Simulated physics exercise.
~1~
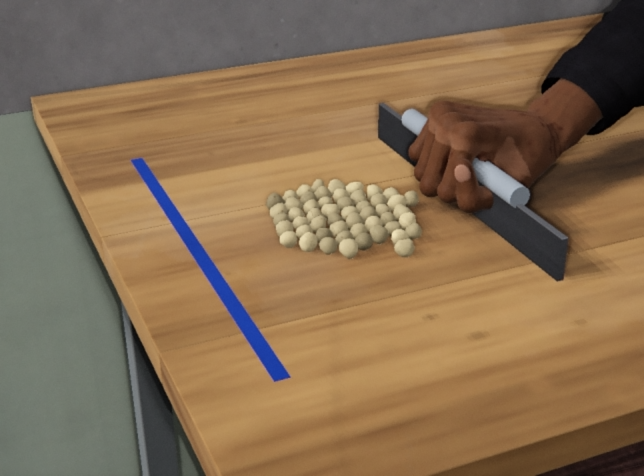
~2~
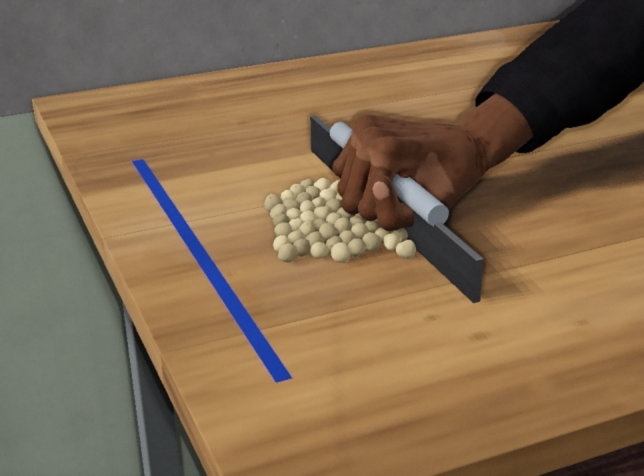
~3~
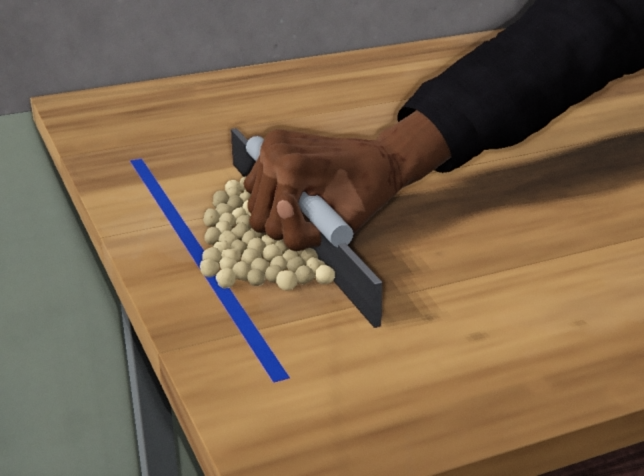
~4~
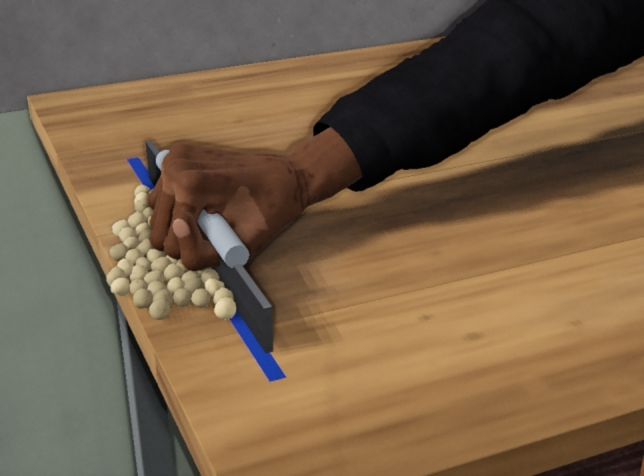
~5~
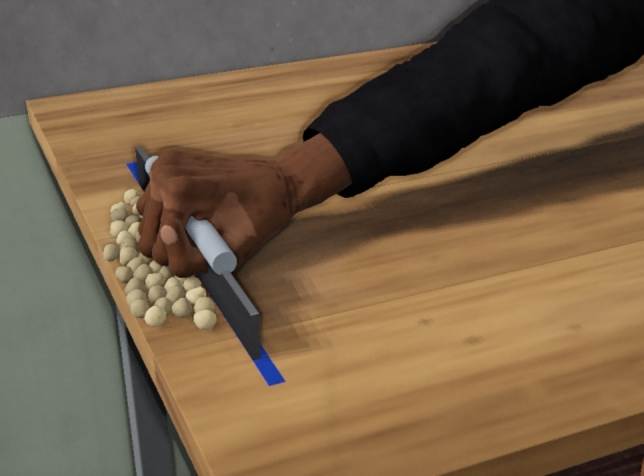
At the start, a hand in a dark sleeve grips the pale handle of a dark scraper on a wooden table, with a patch of small, cream-coloured balls to its left and a strip of blue tape further on. The hand pushes the scraper left until it meets the balls and begins to bunch them up. It sweeps the heap onward, and the front of it crosses the tape while still on the table. The scraper then reaches the tape and stops there. By the end, the balls are crowded at the table's left edge, with near a quarter over it.
